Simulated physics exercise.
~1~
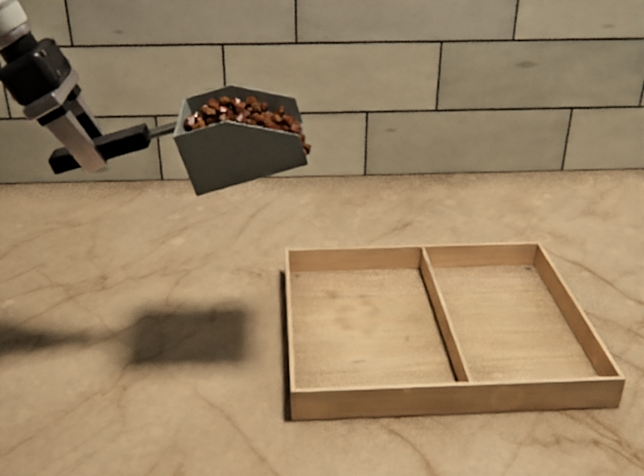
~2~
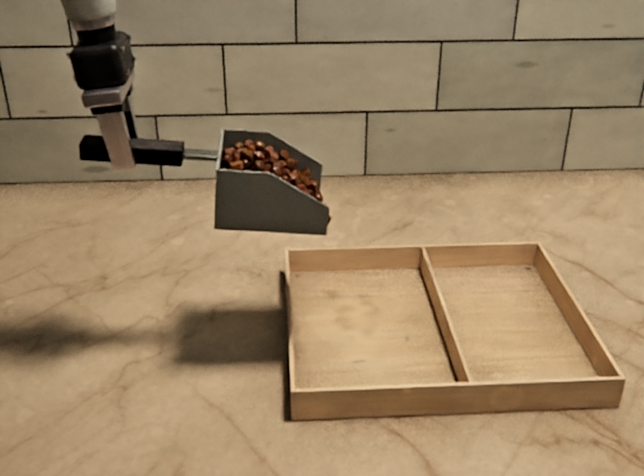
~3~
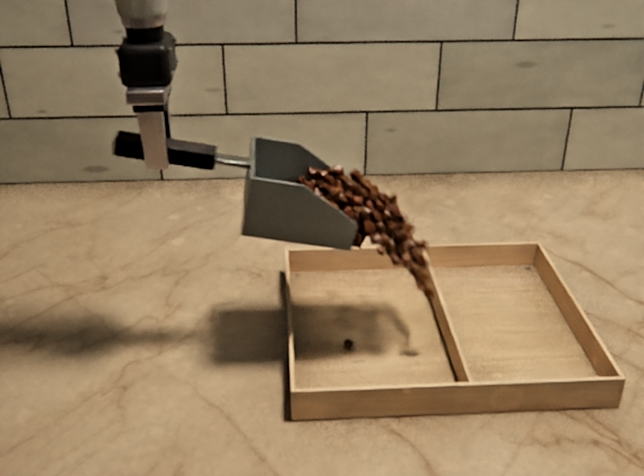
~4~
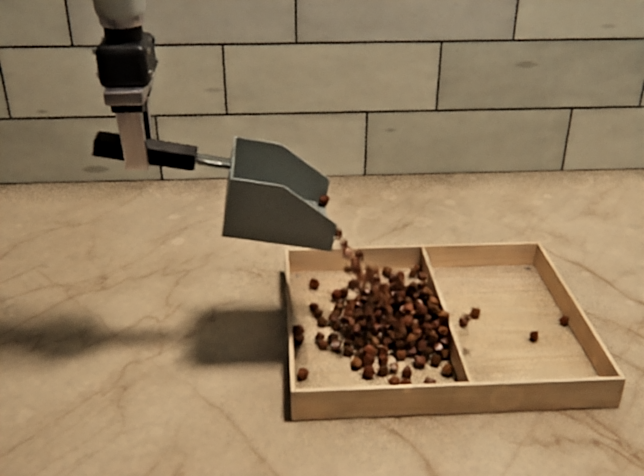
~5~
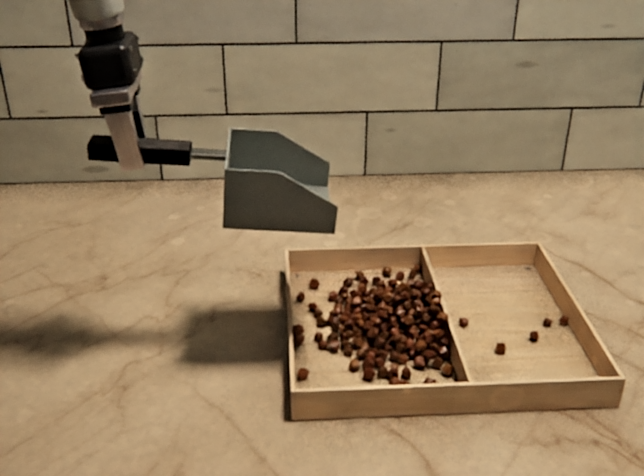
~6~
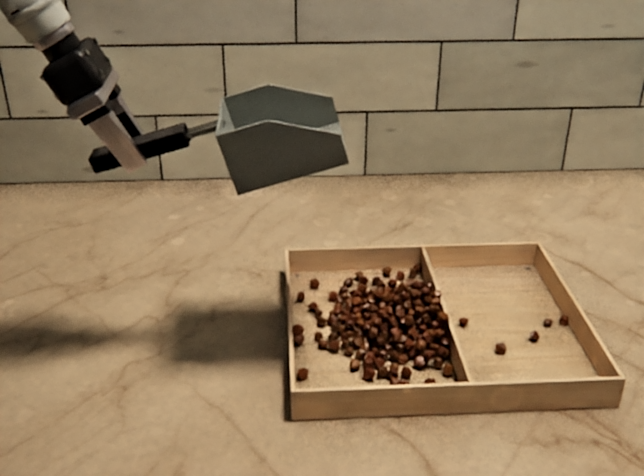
A robot arm tipped a gray scoop of brown pellets over a divided wooden tray, spilling them into a loose pile in the left section while a few landed in the right, then leveled and raised the empty scoop.
